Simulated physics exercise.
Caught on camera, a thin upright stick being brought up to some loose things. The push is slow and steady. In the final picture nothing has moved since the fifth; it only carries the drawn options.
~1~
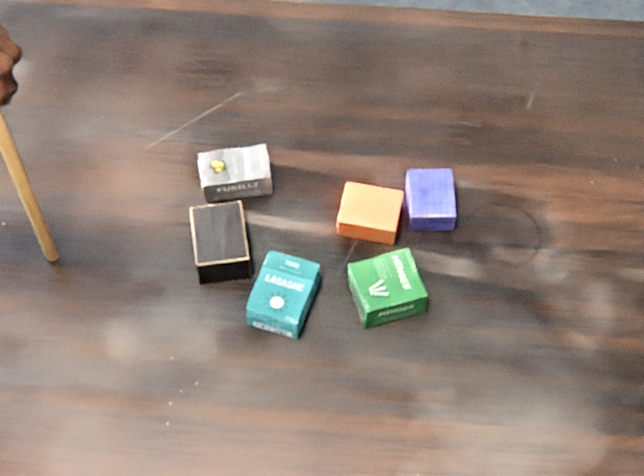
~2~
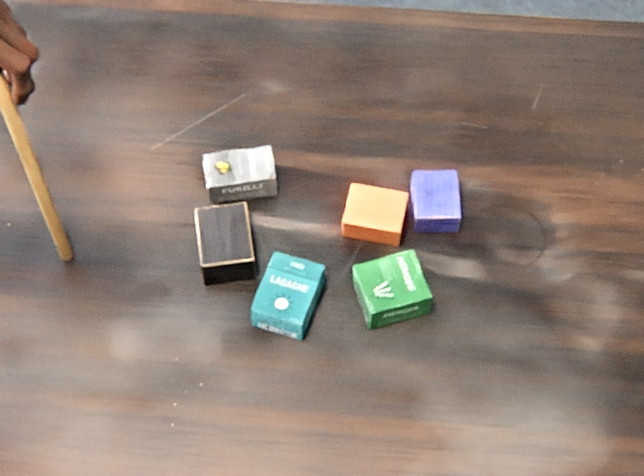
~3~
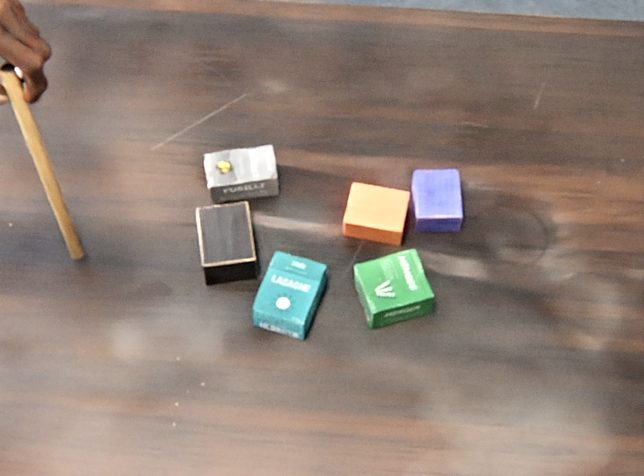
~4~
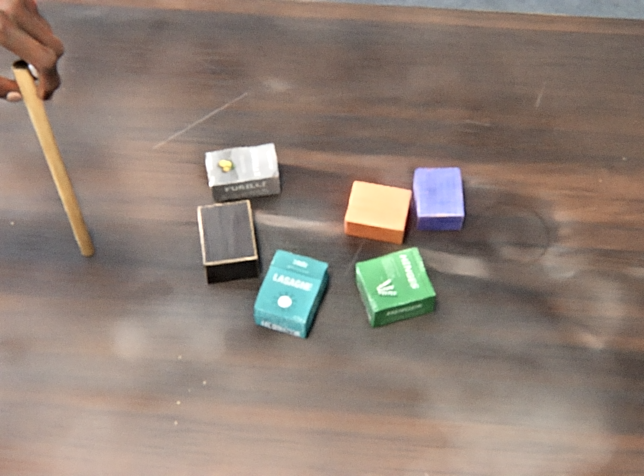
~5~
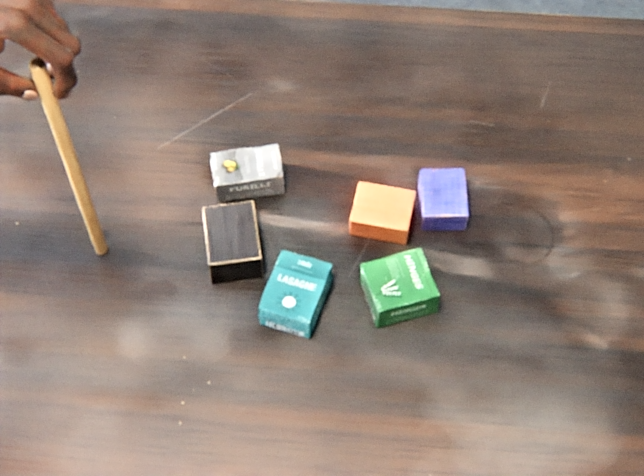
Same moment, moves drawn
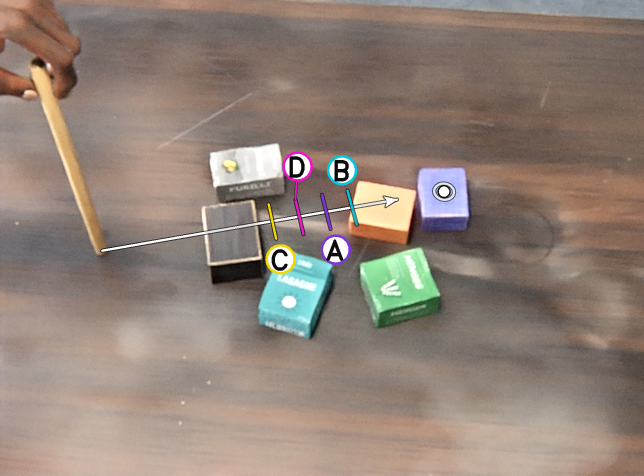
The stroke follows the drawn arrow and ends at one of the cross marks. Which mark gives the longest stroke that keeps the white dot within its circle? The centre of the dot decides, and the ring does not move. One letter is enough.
At B, and not beyond.
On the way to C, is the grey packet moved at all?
No.
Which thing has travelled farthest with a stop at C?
The black block has gone farthest.
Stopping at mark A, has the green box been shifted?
By then, no.
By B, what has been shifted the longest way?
The black block has gone farthest.
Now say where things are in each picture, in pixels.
The first frame shows black block (220, 242); blue block (430, 200); grey packet (235, 174).
The second frame shows grey packet (240, 175); green box (391, 290).
The third frame shows orange block (376, 214); turquoise box (290, 295).
The fourth frame shows black block (228, 242); blue block (438, 199).
The fifth frame shows grey packet (248, 173); green box (399, 288); orange block (382, 213).
On the marked copy, A at (326, 212); B at (352, 208); C at (272, 221); D at (299, 217); the arrow from (102, 251) to (397, 200); the white dot at (444, 192).
Following B. Soon after the start, foot of the stick (195, 236).
Later, foot of the stick (285, 220); black block (274, 243); turquoise box (299, 301).
In the end, foot of the stick (352, 209); black block (275, 243); turquoise box (299, 301); the dot is still in its ring.
As for the rest, A keeps the dot in but is short; C keeps the dot in but is short; D keeps the dot in but is short.
